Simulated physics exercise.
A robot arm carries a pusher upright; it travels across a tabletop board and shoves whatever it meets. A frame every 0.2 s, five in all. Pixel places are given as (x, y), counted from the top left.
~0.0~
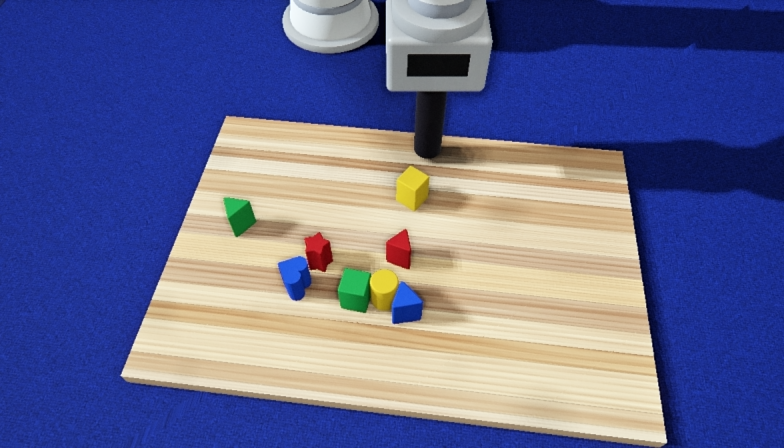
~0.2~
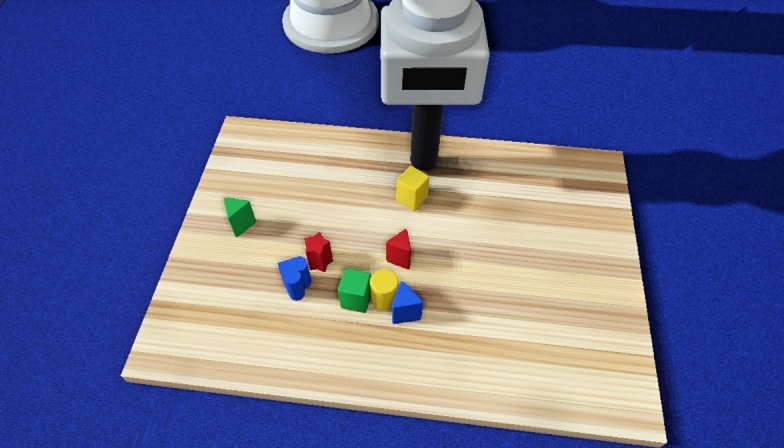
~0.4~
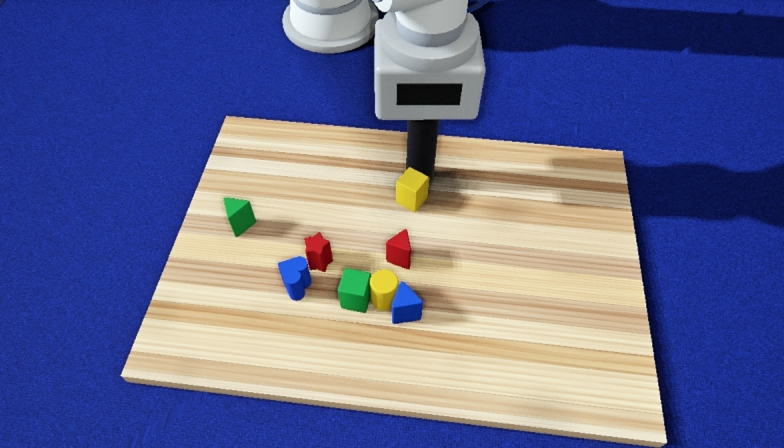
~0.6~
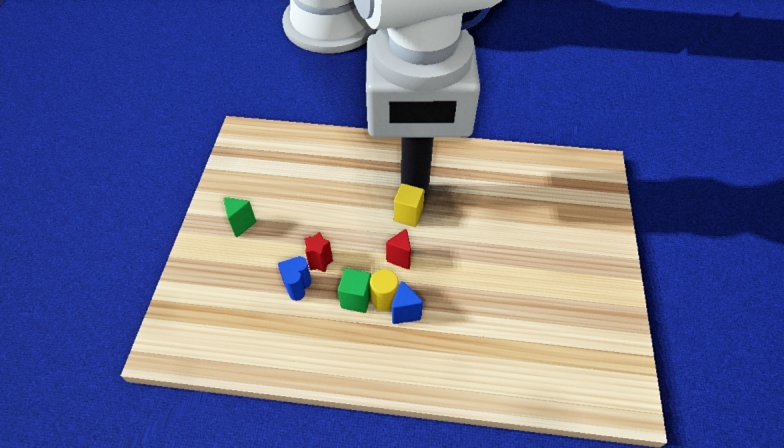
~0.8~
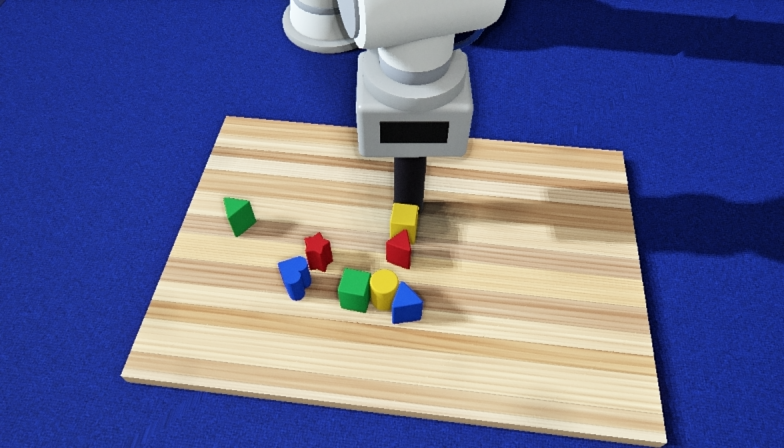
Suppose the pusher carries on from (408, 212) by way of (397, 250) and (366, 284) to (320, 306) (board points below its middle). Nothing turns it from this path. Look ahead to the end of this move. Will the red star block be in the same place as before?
It seems so.
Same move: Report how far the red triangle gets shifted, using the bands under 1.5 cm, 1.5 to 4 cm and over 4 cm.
Net shift: Above 4 cm.
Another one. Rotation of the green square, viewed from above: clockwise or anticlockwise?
Counterclockwise from above.
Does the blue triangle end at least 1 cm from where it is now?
Short answer: Yes.
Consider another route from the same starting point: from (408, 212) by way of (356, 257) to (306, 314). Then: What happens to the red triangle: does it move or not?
The block moves away from its spot.
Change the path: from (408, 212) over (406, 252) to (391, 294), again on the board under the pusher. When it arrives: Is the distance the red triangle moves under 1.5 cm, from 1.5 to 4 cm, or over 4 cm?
Ends over 4 cm away.
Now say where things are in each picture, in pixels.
The first picture shows pusher's lower end at (427, 149); red star block at (316, 243); green square at (355, 281); red triangle at (401, 240); yellow square at (413, 178); blue triangle at (406, 296).
The second picture shows pusher at (424, 161); blocks still.
The third picture shows pusher at (420, 174); blocks still.
The fourth picture shows pusher at (415, 189); yellow square at (409, 195).
The fifth picture shows pusher at (408, 206); red star block at (316, 243); green square at (355, 281); red triangle at (401, 240); yellow square at (404, 214); blue triangle at (406, 296).
What follows on the original path. One third of the way, pusher at (397, 245); red triangle at (399, 277), turned 25° clockwise; yellow square at (398, 257), turned 25° anticlockwise; blue triangle at (409, 300), turned 20° clockwise.
Two thirds of the way, pusher at (364, 280); green square at (346, 289), turned 15° clockwise; red triangle at (404, 299); yellow square at (387, 284), turned 50° anticlockwise; blue triangle at (423, 316), turned 20° clockwise.
At the end, pusher at (319, 301); red star block still; green square at (316, 317), turned 20° anticlockwise; red triangle at (404, 299); yellow square at (387, 284), turned 50° anticlockwise; blue triangle at (423, 316), turned 20° clockwise.
